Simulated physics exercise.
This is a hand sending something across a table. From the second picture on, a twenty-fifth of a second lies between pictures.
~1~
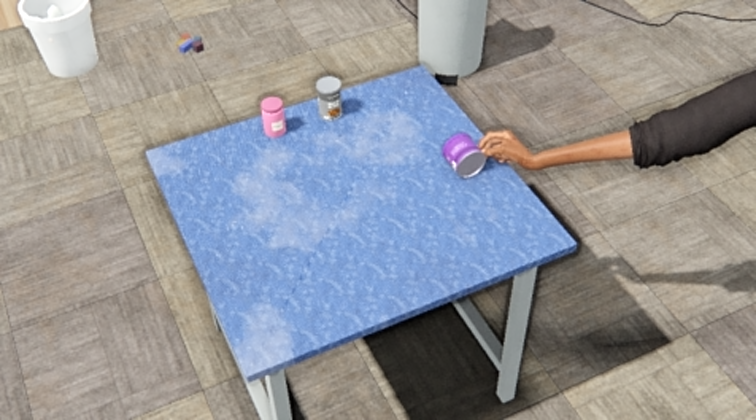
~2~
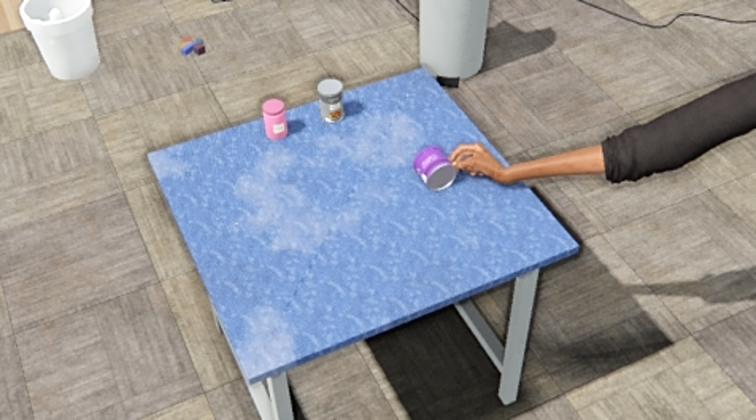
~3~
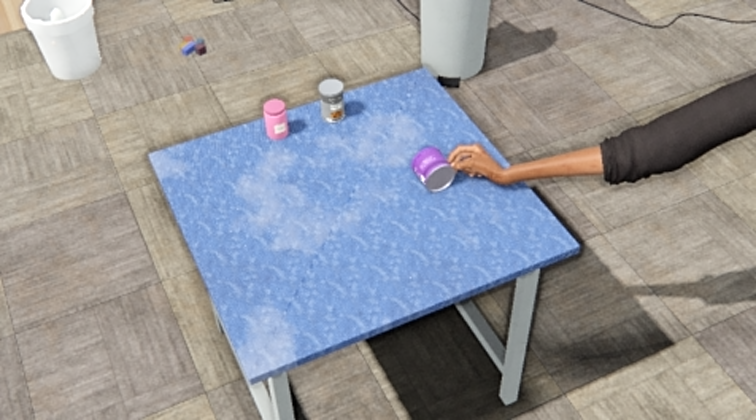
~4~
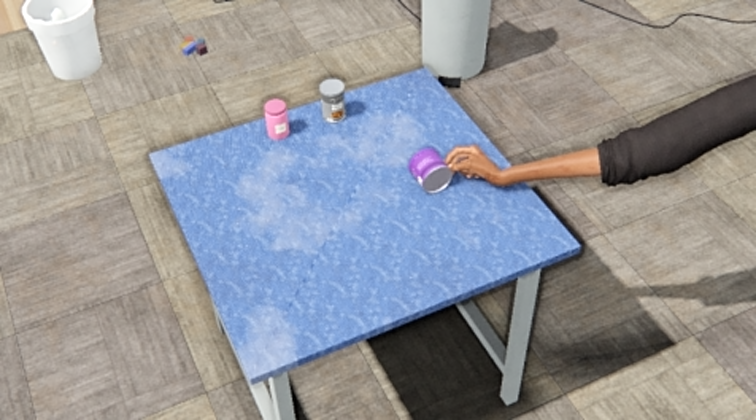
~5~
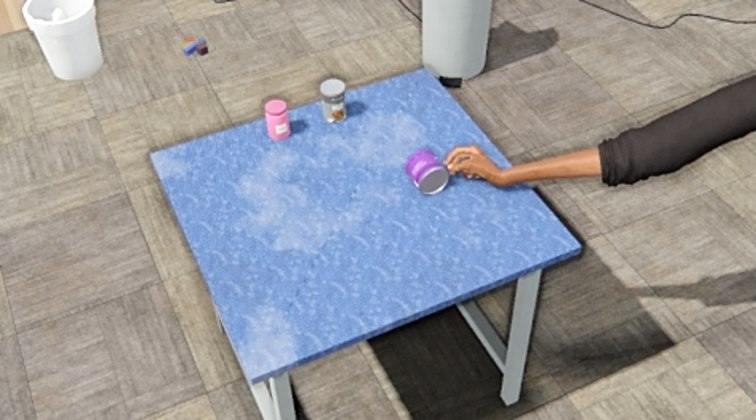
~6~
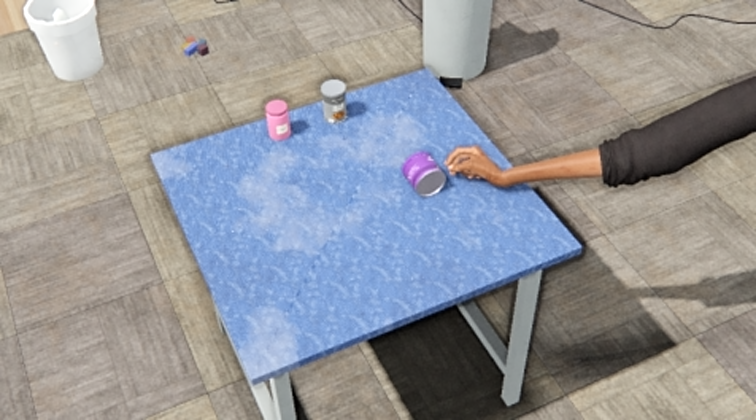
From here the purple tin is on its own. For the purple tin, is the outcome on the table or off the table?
The purple tin stays on the table.
Then, 0.20 s past the last view, purple tin displaced about its own width near (408, 180).
Then, 0.50 s past the last view, purple tin displaced about its own width near (391, 186).
Finally, moved from the start, purple tin. Final places as the last picture's camera would see them, purple tin near (384, 188).
